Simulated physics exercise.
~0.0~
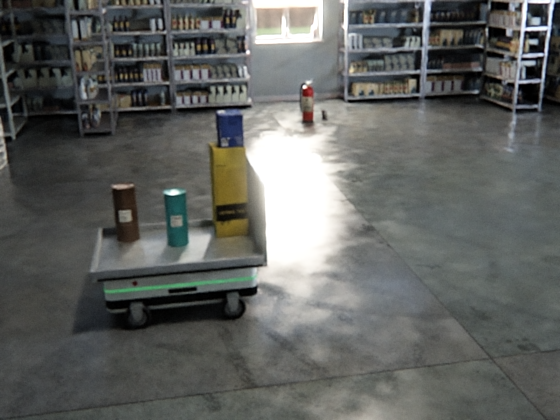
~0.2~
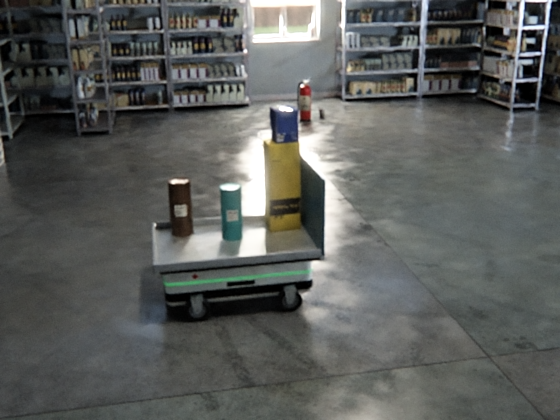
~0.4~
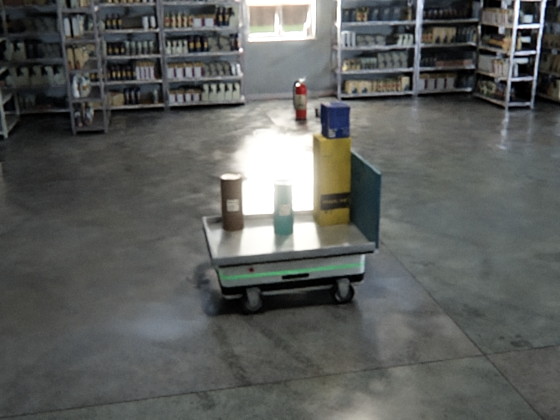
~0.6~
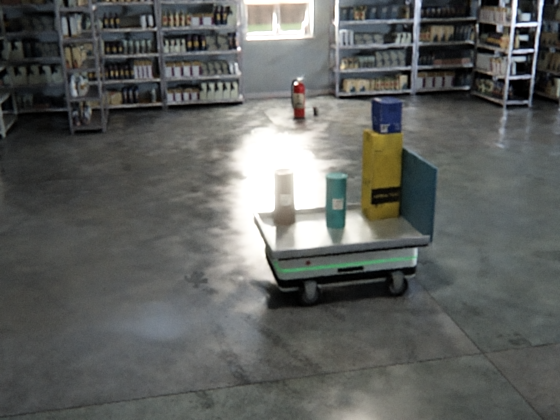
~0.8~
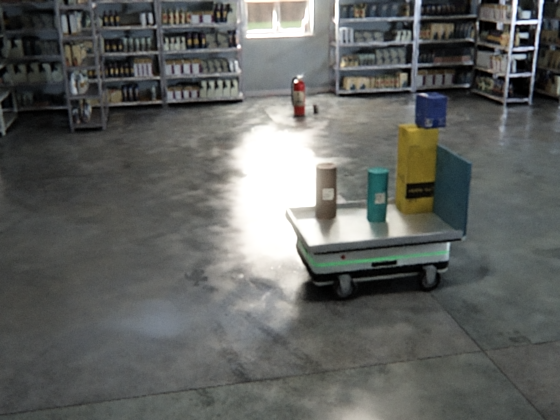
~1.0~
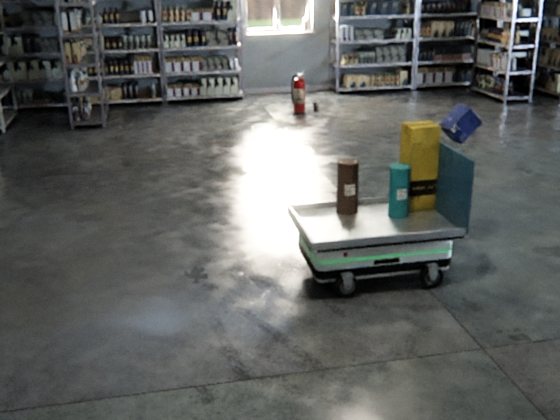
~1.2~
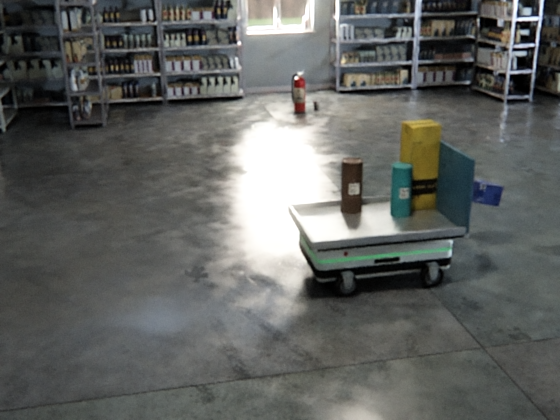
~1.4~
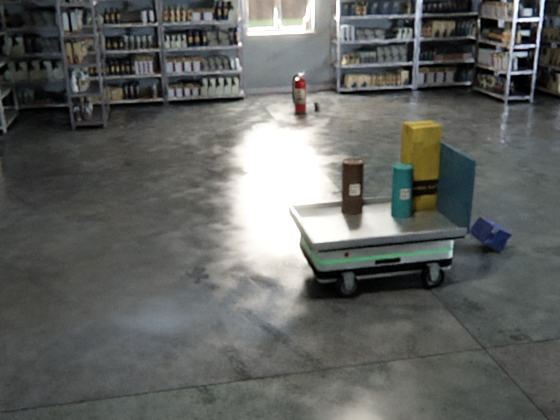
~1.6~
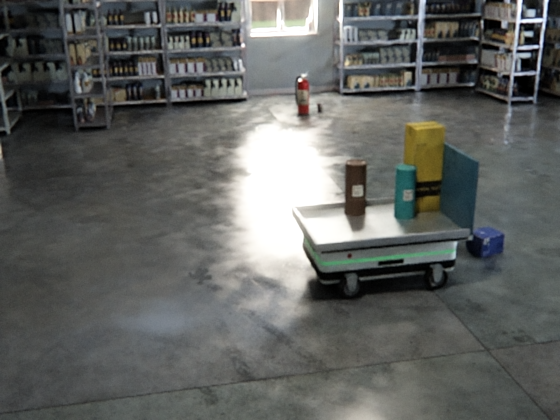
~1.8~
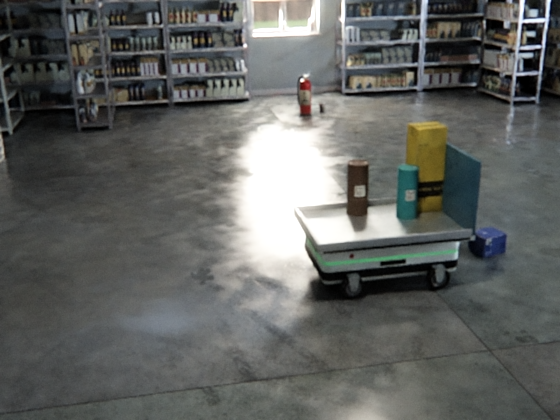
A flat cart with a glowing green strip rolls to the right across a grey concrete floor, seen from slightly above by a gently swaying camera in a storeroom lined with shelves. On its deck stand a brown canister, a turquoise canister and a tall yellow box topped by a blue parcel, with an upright board at the right end. As the cart comes to a halt, the parcel slides off the box, tips over the board and drops to the floor. It ends lying beside the stationary cart, while both canisters and the box remain upright aboard.
